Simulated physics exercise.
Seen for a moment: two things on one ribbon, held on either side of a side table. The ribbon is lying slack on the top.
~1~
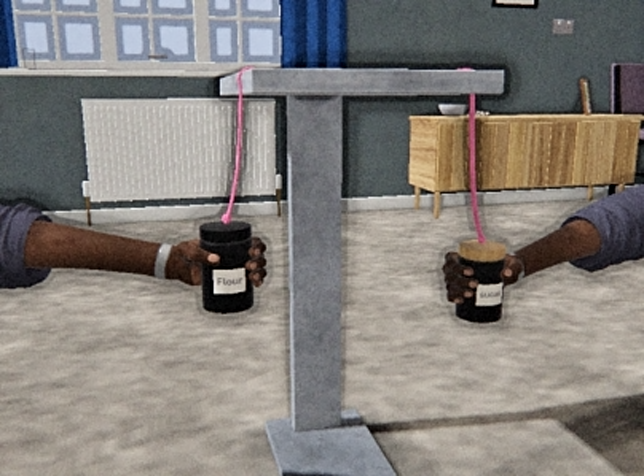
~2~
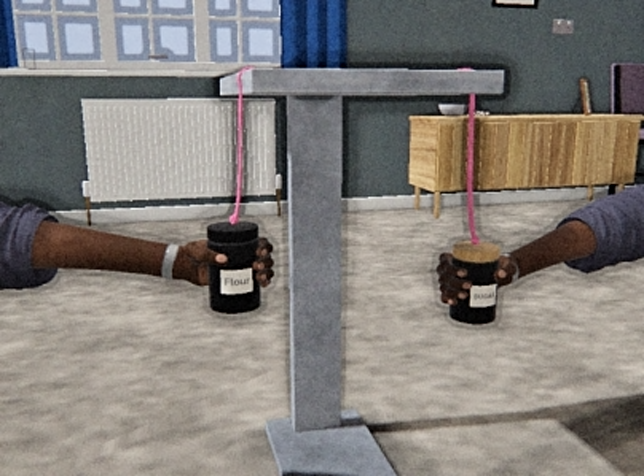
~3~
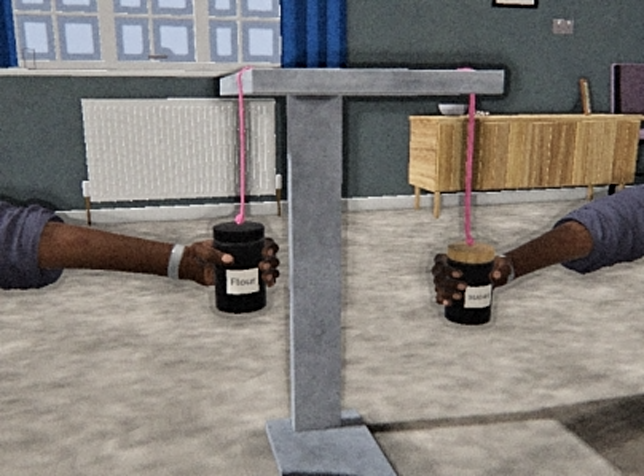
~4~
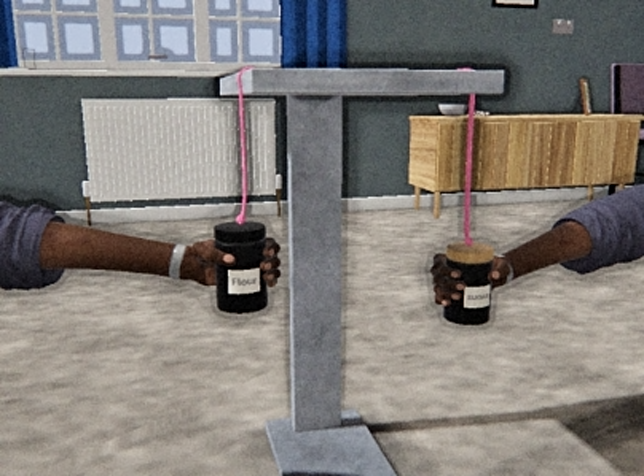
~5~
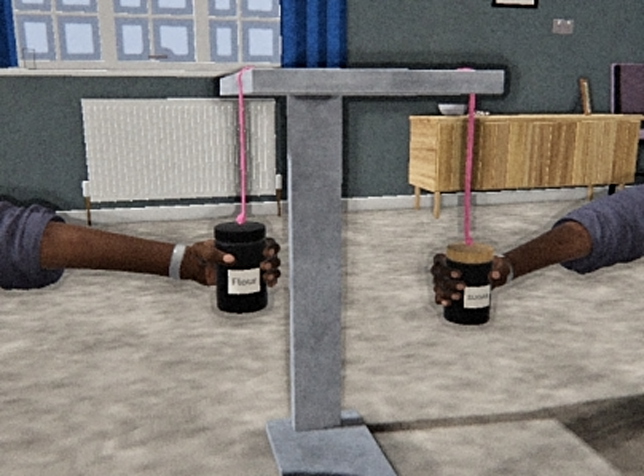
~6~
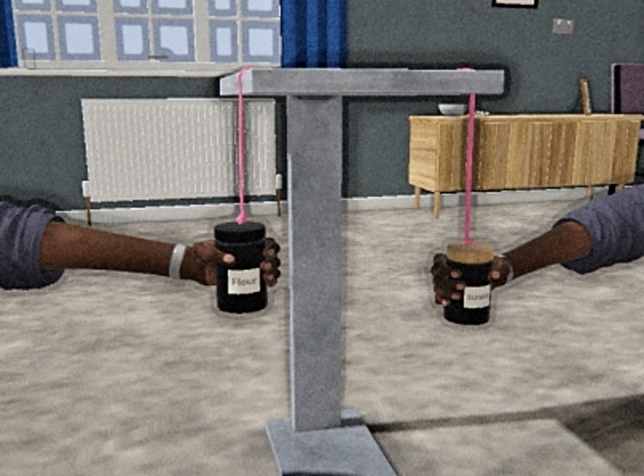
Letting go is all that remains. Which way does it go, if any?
Expect it to hold its place once freed.
Then, 0.28 s past the final frame, left jar at the same height near (246, 267); right jar at the same height near (464, 284).
Then, 1.00 s past the final frame, left jar at the same height near (242, 268); right jar at the same height near (465, 284).
When it is over, left jar at the same height near (245, 267); right jar at the same height near (458, 284). The ribbon hangs still.
